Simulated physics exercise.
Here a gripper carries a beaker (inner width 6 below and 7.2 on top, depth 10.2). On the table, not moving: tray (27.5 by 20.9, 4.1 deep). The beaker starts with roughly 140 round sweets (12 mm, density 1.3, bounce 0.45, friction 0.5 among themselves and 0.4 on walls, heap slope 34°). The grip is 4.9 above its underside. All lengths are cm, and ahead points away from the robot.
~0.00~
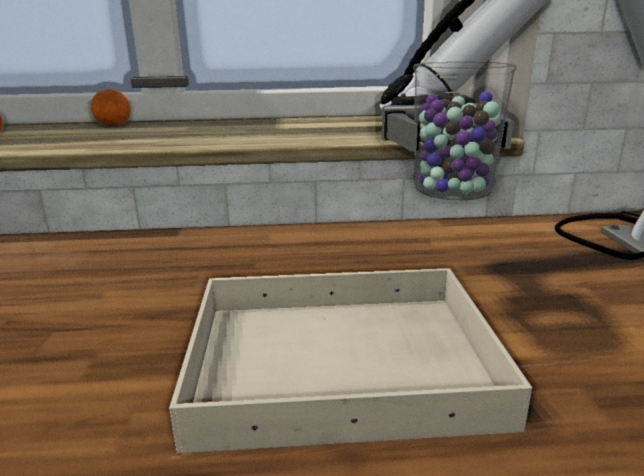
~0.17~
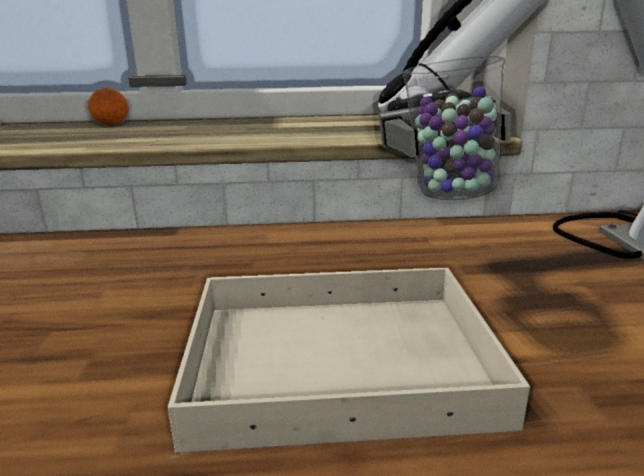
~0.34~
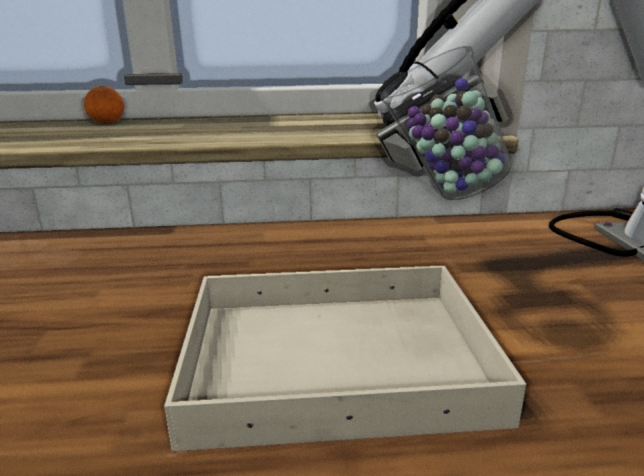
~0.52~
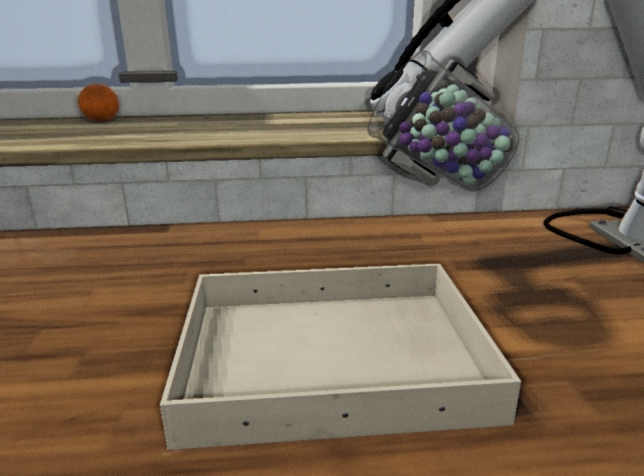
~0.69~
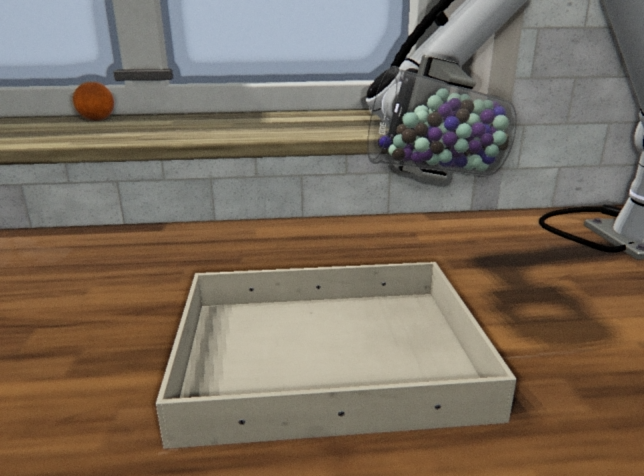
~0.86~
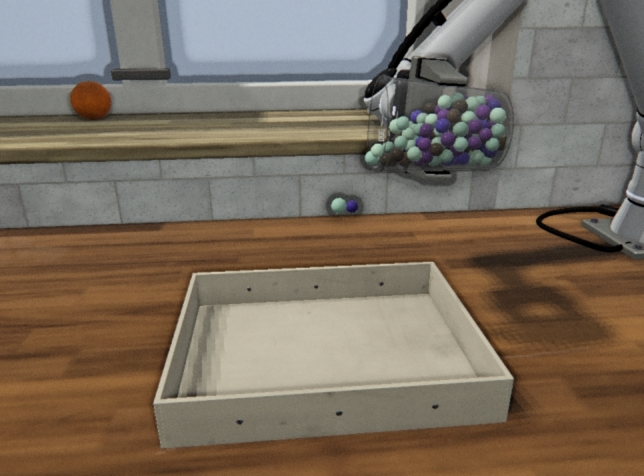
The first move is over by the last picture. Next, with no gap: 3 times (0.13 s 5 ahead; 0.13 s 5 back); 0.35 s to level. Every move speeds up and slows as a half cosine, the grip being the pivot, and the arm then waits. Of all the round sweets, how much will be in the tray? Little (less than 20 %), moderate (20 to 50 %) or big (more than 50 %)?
Answer: Big; more than 50 % of the round sweets finish in the tray.
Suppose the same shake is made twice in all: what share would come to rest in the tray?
In that case some 80 per cent.
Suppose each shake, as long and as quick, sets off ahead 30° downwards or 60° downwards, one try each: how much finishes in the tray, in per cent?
Some 65 and 35 per cent.
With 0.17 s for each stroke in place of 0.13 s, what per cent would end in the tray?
In that case some 80 per cent.
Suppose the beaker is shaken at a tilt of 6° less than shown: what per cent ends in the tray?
About 75 per cent.
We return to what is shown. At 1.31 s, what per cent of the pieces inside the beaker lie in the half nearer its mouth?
Some 85 per cent.
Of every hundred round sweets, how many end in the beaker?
Some 10 per cent.
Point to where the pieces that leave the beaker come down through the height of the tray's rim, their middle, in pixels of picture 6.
Around (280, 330).
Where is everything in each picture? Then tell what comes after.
The first frame shows beaker middle at (458, 132), level; upper third of the load around (458, 117), from x 425 to 495, top at y 100; 137 in the beaker.
The second frame shows beaker middle at (456, 131), tilted 8° forward; upper third of the load around (462, 117), from x 420 to 490, top at y 95.
The third frame shows beaker middle at (451, 129), tilted 30° forward; upper third of the load around (456, 115), from x 415 to 500, top at y 85.
The fourth frame shows beaker middle at (446, 128), tilted 56° forward; upper third of the load around (448, 114), from x 405 to 505, top at y 90.
The fifth frame shows beaker middle at (441, 128), tilted 78° forward; upper third of the load around (453, 114), from x 385 to 500, top at y 95.
The sixth frame shows beaker middle at (439, 128), tilted 86° forward; upper third of the load around (459, 117), from x 340 to 500, top at y 100; 135 in the beaker, 2 in flight or on a rim.
By 1.31 s, tilted 86° forward, highest piece 22 above the table; 80 in the tray, 53 in the beaker, 4 in flight or on a rim.
By 1.76 s, tilted 62° forward, highest piece 22 above the table; 120 in the tray, 13 in the beaker, 1 on the table or floor, 3 in flight or on a rim.
By 2.19 s, level, highest piece 20 above the table; 123 in the tray, 13 in the beaker, 1 on the table or floor.
By 3.24 s, level, highest piece 20 above the table; 123 in the tray, 13 in the beaker, 1 on the table or floor.
Final count, 123 in the tray, 13 in the beaker, 1 on the table or floor. That is 90 % in the tray.
